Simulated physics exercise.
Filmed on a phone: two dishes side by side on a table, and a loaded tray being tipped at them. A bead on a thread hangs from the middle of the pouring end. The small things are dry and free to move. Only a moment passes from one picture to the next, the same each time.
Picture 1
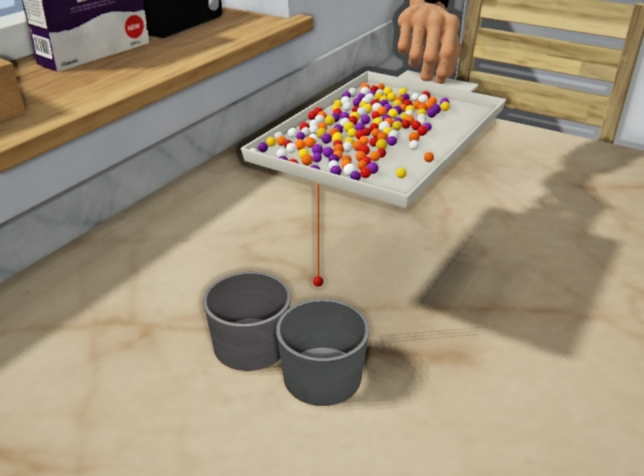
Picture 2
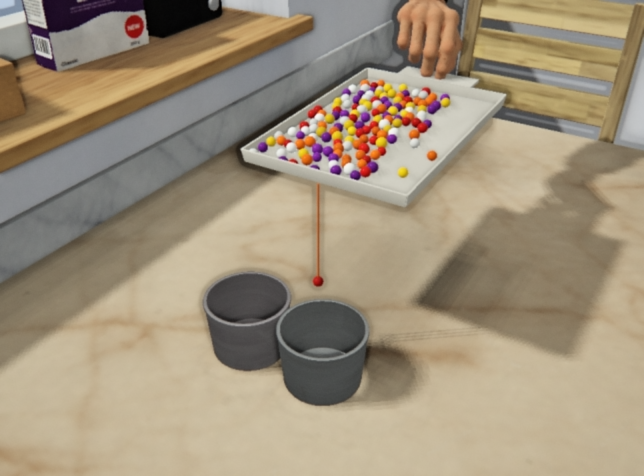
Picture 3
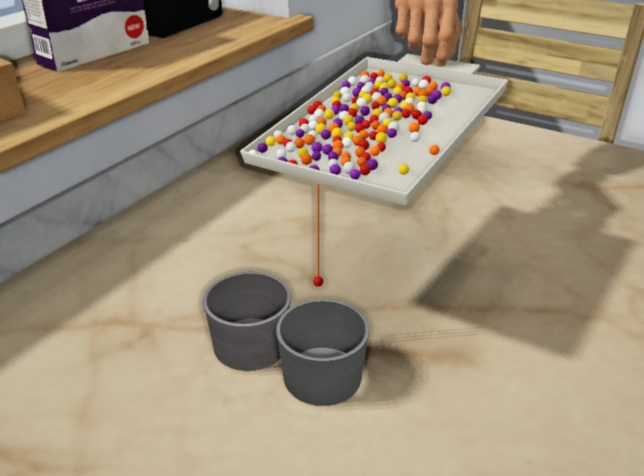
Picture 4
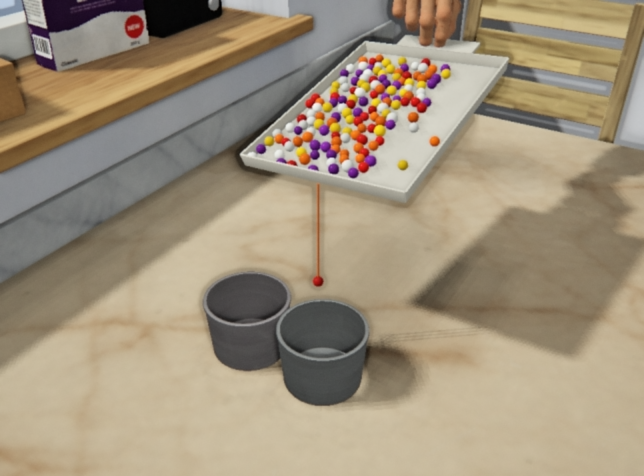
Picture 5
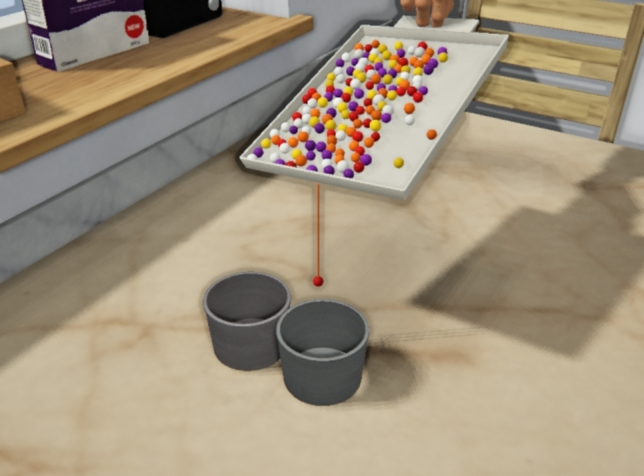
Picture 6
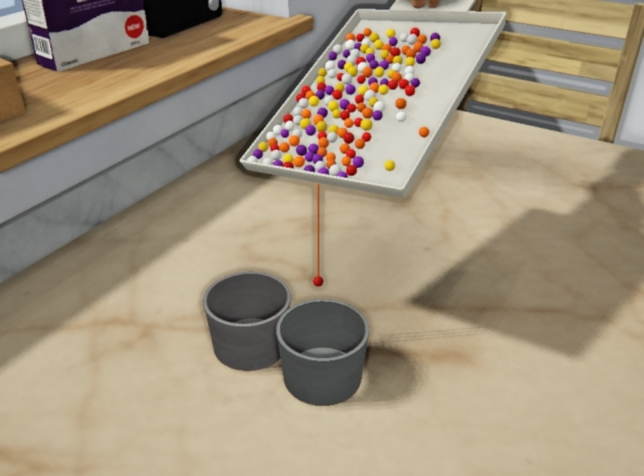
At the start, a hand holds a pale tray of colourful beads nearly level above two dark dishes, with a red bead hanging on a thread. The hand tips the tray gradually steeper, its left corner lowest. The load begins shifting, and by the end nearly all the beads are moving within the tray.
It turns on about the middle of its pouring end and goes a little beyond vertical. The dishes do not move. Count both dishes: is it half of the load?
They take over half between them.
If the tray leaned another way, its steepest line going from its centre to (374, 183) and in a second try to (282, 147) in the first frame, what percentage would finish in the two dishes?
Near 30 % and 40 %.
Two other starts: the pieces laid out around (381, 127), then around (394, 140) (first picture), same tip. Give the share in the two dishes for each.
In turn 70 and 70 in a hundred.
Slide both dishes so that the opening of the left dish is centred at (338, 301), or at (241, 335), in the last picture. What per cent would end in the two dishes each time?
Near 0 % and 10 %.
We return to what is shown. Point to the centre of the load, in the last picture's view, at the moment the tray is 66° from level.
Around (283, 143).
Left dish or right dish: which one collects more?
It is the left dish.
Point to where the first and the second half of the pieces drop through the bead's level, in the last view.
The first part at (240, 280); the rest at (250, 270).
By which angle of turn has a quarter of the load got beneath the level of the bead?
Around 85° of tilt.
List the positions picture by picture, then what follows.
In the first frame, corners of the pouring end (245, 148) and (406, 194), level; middle of the load (360, 128), round plastic beads; left dish (223, 341); right dish (299, 375); bead on its thread (318, 281).
In the second frame, corners of the pouring end (244, 149) and (406, 194), level; middle of the load (360, 126).
In the third frame, corners of the pouring end (244, 151) and (405, 192), tipped barely, lowest at the left corner; middle of the load (360, 121).
In the fourth frame, corners of the pouring end (243, 154) and (404, 190), tipped a little, lowest at the left corner; middle of the load (358, 113).
In the fifth frame, corners of the pouring end (243, 157) and (403, 188), tipped clearly, lowest at the left corner; middle of the load (354, 107), roughly a quarter on the move.
In the sixth frame, corners of the pouring end (243, 160) and (401, 187), tipped clearly, lowest at the left corner; middle of the load (345, 104), almost all on the move; left dish (223, 341); right dish (299, 375).
Just after the last frame, tray tipped steeply; the larger part on the tray; just a few in the left dish; just a few outside both; about a tenth in the air.
A moment on, tray tipped past a quarter turn; about a tenth on the tray; just a few in the right dish; roughly half in the left dish; about a tenth outside both; roughly a quarter in the air.
Further on, tray tipped past a quarter turn; about a tenth in the right dish; the larger part in the left dish; roughly a quarter outside both.
When it is over, tray tipped past a quarter turn; about a tenth in the right dish; the larger part in the left dish; roughly a quarter outside both.
